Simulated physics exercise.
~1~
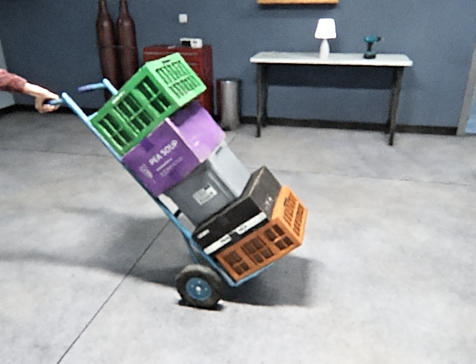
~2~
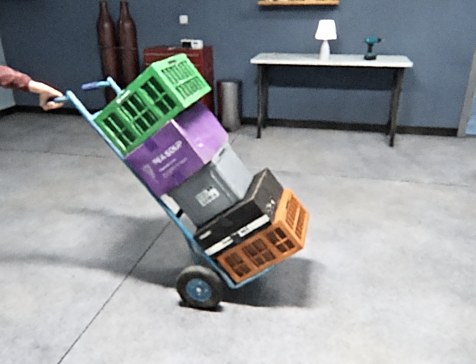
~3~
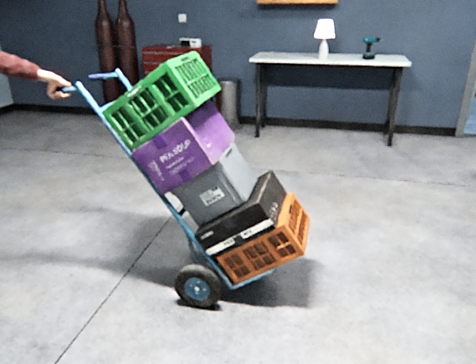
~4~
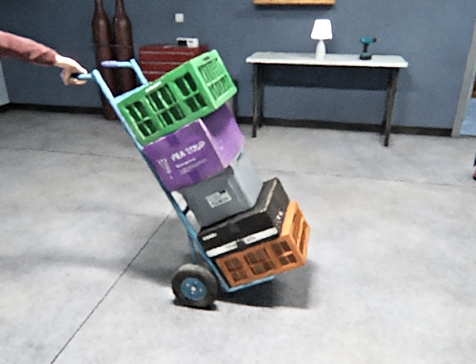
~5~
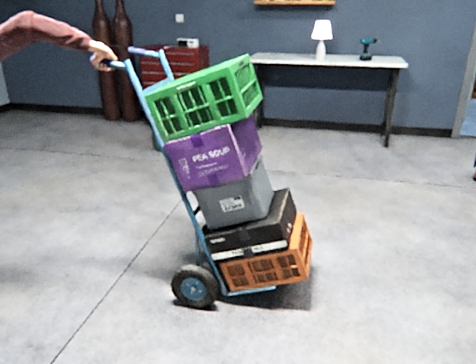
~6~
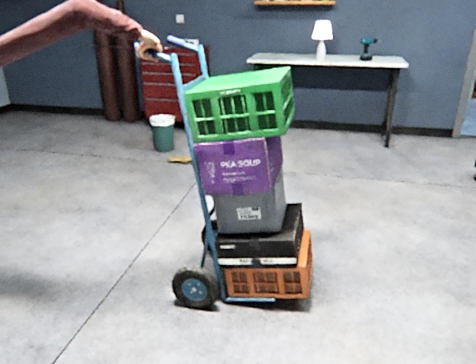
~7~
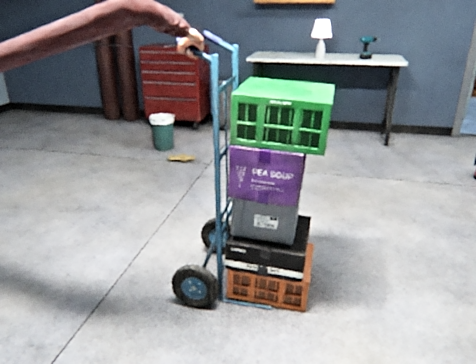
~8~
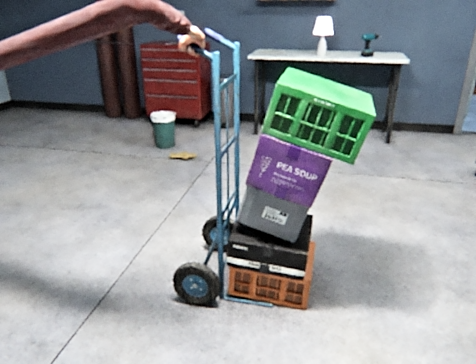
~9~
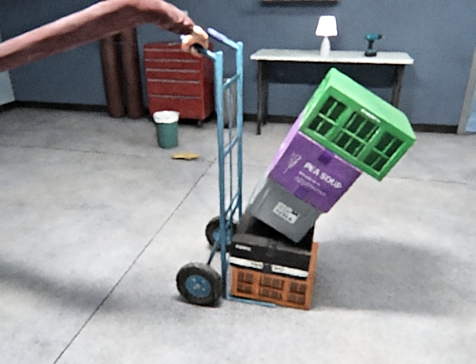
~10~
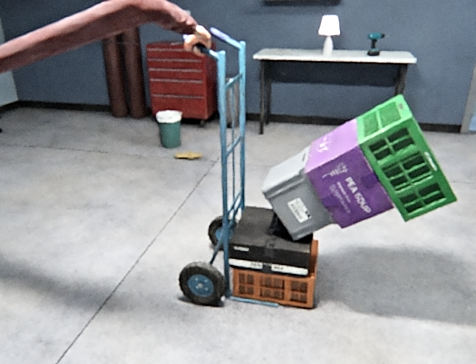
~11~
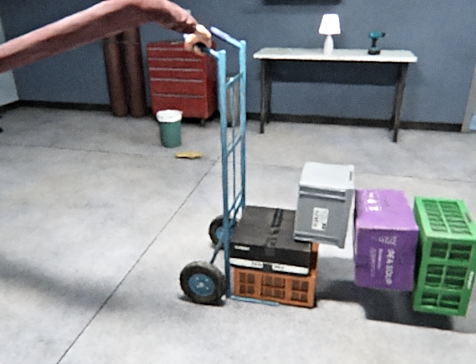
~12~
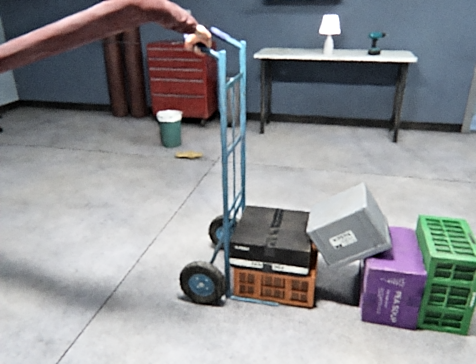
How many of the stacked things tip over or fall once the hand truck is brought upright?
Three of them come off the stack, namely the grey tote, the purple box and the green crate.
